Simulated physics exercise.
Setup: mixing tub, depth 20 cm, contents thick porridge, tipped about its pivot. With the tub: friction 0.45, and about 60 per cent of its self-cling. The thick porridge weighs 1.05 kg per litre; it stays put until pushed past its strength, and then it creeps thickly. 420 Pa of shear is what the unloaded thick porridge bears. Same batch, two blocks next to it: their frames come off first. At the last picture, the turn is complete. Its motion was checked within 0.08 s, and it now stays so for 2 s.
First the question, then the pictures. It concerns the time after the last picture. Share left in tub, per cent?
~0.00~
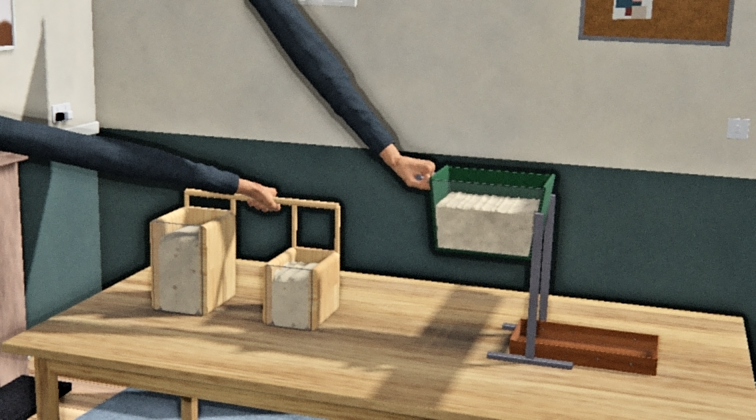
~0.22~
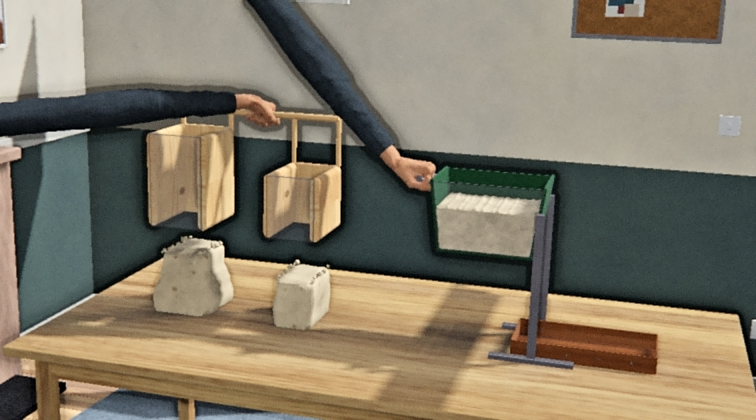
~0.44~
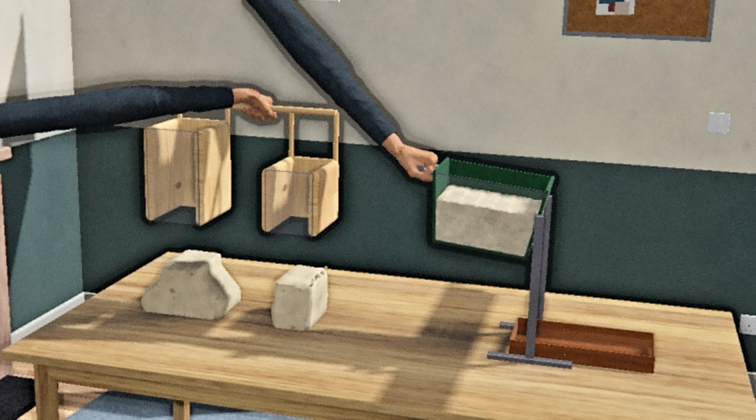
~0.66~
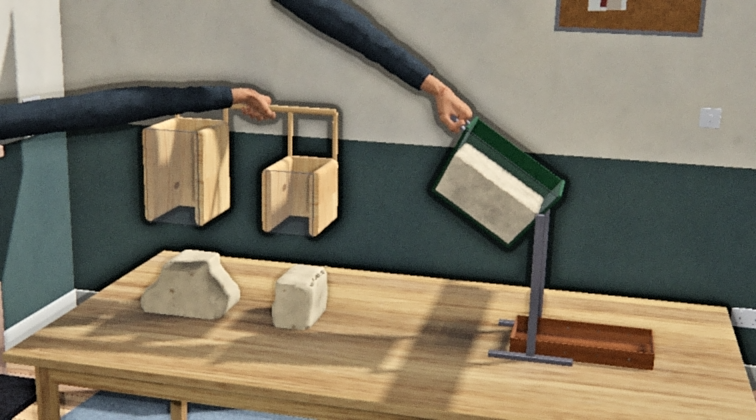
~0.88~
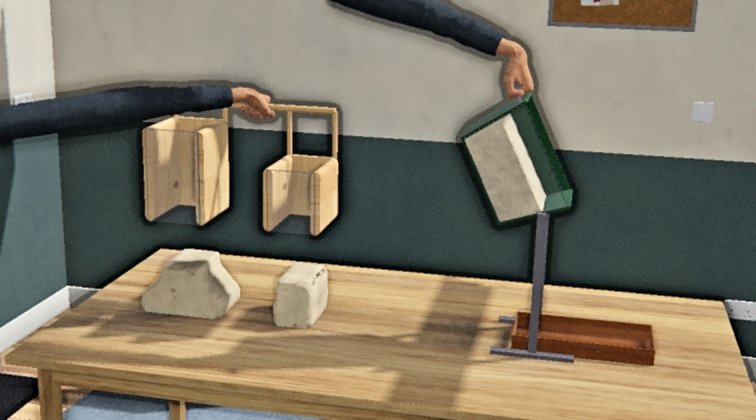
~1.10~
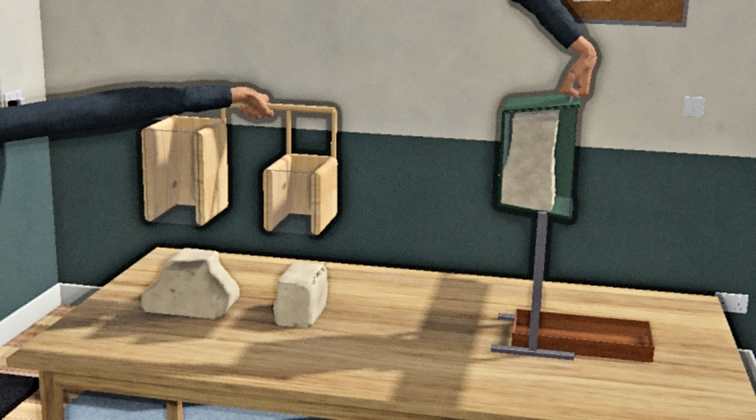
Near 43 %.
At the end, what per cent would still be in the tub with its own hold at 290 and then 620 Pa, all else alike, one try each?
In order: Around 40 % and around 50 %.
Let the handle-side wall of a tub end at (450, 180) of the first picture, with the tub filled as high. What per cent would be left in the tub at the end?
Near 55 per cent.
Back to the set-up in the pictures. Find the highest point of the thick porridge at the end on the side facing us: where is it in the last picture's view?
I'd point to somewhere around (528, 179).
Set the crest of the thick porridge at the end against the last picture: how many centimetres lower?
About 17 cm.
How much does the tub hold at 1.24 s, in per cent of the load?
Share in tub: Some 95 percent.
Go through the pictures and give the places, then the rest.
In the first picture, handle-side rim at (432, 179), tilt 0 degrees; crest of the thick porridge at (528, 214); block heights 24 cm, 15 cm (left to right).
In the second picture, handle-side rim at (434, 180), tilt 0 degrees; crest of the thick porridge at (529, 215); block heights 20 cm, 15 cm (left to right).
In the third picture, handle-side rim at (436, 172), tilt 6 degrees; crest of the thick porridge at (442, 200); block heights 16 cm, 15 cm (left to right).
In the fourth picture, handle-side rim at (469, 130), tilt 33 degrees; crest of the thick porridge at (459, 156); block heights 16 cm, 15 cm (left to right).
In the fifth picture, handle-side rim at (526, 104), tilt 64 degrees; crest of the thick porridge at (503, 122); block heights 16 cm, 15 cm (left to right).
In the sixth picture, handle-side rim at (578, 108), tilt 89 degrees; crest of the thick porridge at (547, 120); block heights 16 cm, 15 cm (left to right).
After 1.24 s, the tub is at 89 degrees and holds 96 %.
After 1.41 s, the tub is at 89 degrees and holds 50 %.
After 1.58 s, the tub is at 89 degrees and holds 43 %.
After 1.75 s, the tub is at 89 degrees and holds 43 %.
After 3.10 s, the tub is at 89 degrees and holds 43 %.
